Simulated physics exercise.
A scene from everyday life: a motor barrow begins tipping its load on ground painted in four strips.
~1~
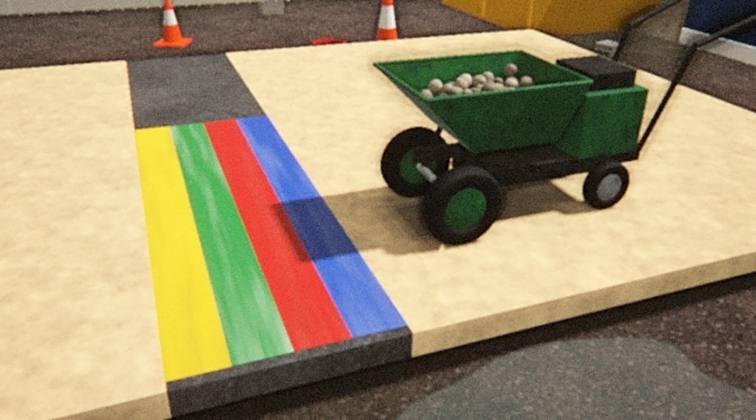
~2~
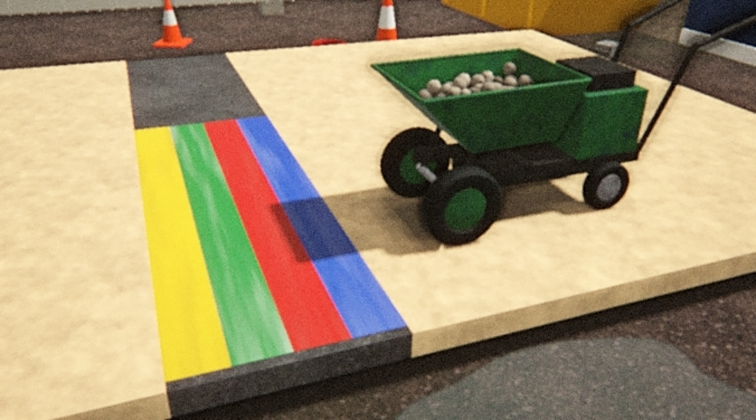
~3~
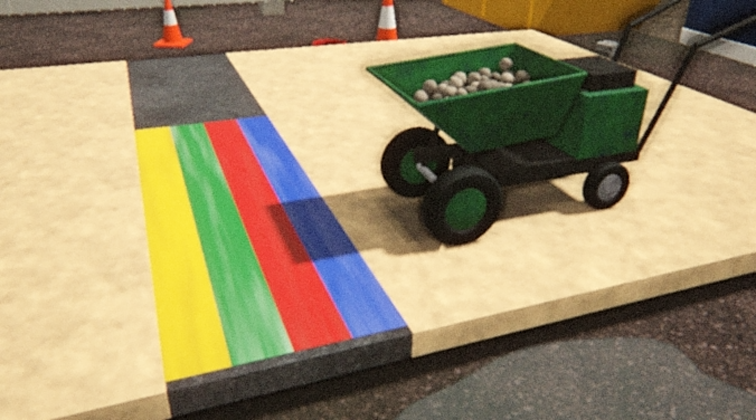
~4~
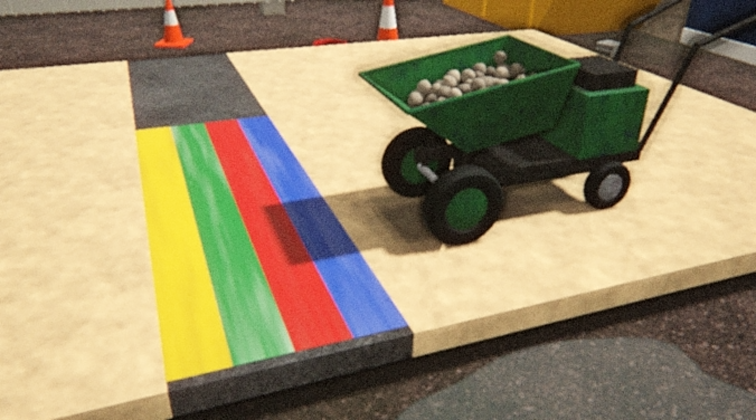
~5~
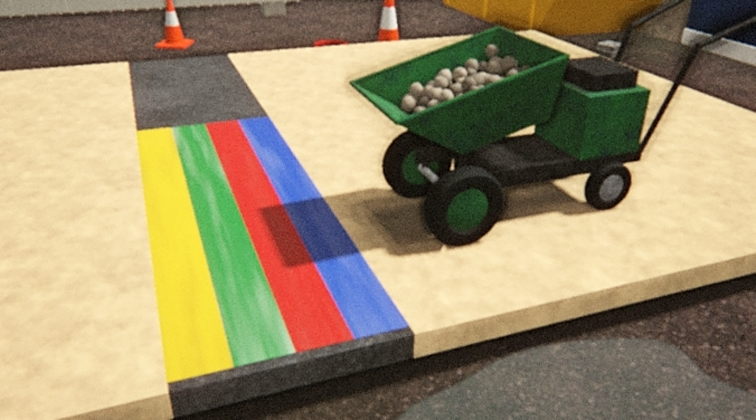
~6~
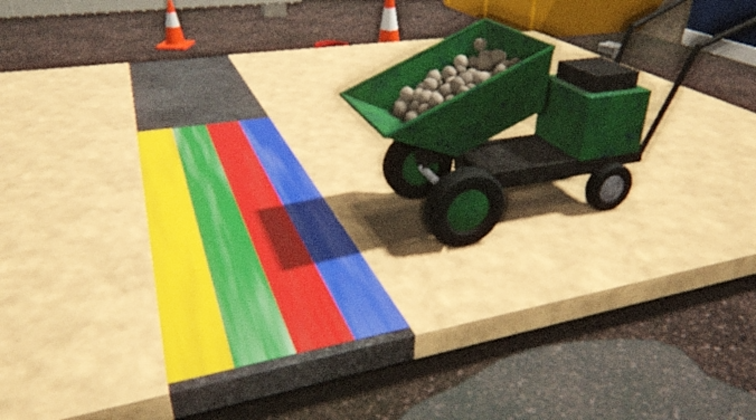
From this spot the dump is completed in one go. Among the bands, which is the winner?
That would be the red band.
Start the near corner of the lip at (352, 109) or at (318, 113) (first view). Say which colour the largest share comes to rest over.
Place 1 - green; place 2 - the yellow one.
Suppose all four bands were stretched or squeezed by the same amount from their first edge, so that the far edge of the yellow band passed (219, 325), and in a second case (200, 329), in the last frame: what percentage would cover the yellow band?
First 20 in a hundred, then 20 in a hundred.
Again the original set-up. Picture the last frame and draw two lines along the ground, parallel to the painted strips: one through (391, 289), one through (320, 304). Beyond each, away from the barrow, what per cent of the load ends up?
In order: 90 percent, then 60 percent.
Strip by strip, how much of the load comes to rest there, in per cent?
Blue strip around 20, red strip around 35, green strip around 20, yellow strip around 10.
Shortly afterwards, skip tipped steeply; the whole lot in the skip.
Next, skip tipped right over; near two thirds in the skip; a little over the blue strip; near a quarter over the red strip.
Some moments later, skip tipped right over; a little in the skip; near a quarter over the blue strip; near a third over the red strip; near a quarter over the green strip; a little over the yellow strip; only a few off the paint.
In the end, skip tipped right over; a little in the skip; near a quarter over the blue strip; near a third over the red strip; near a quarter over the green strip; a little over the yellow strip; a little off the paint.
